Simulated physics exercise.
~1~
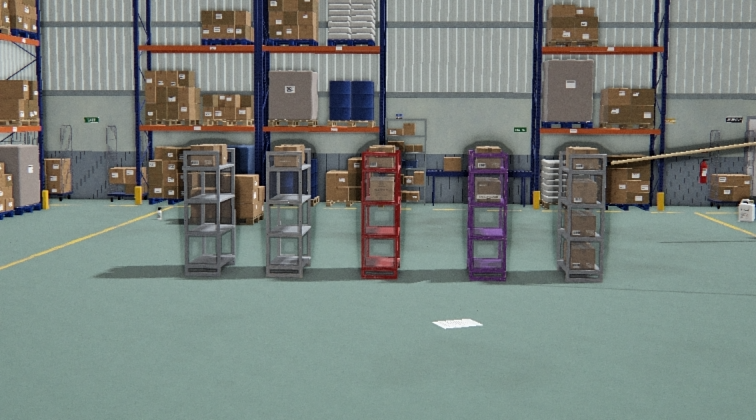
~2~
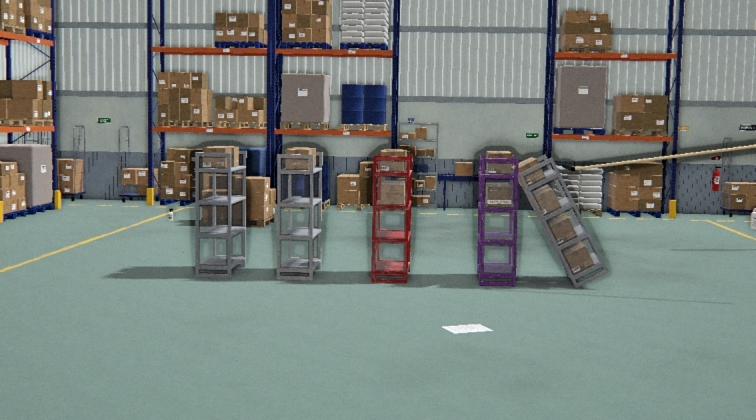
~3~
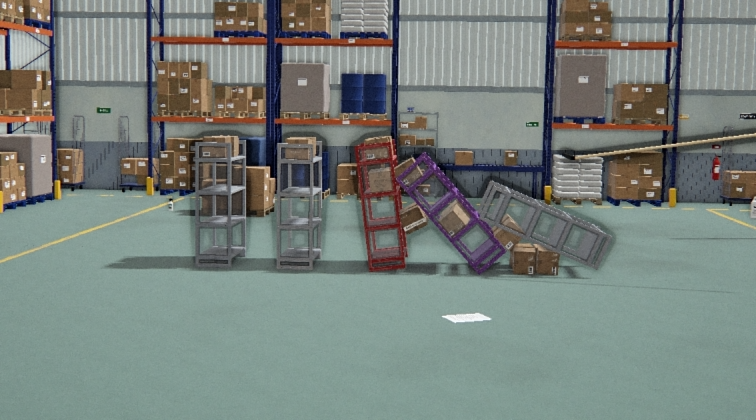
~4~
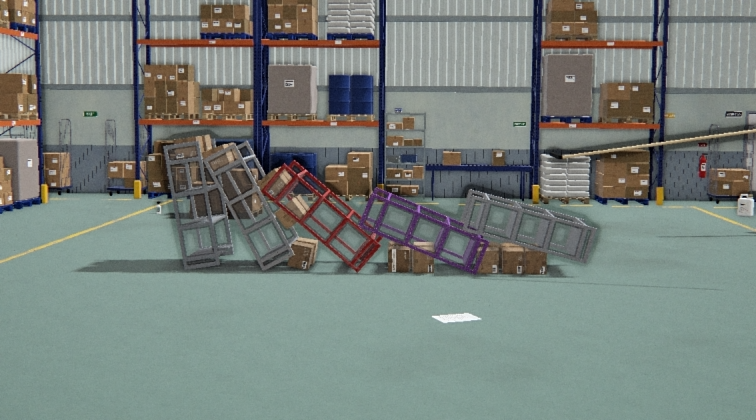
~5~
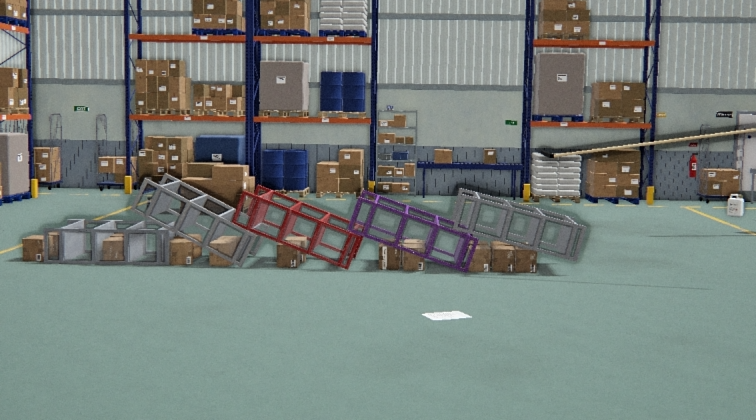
The clip shows five shelving racks lined up in a warehouse as the rightmost gray one tips left beside a pole, toppling the purple, red and two gray racks in turn, until all lie fallen or propped at a slant among spilled cartons.
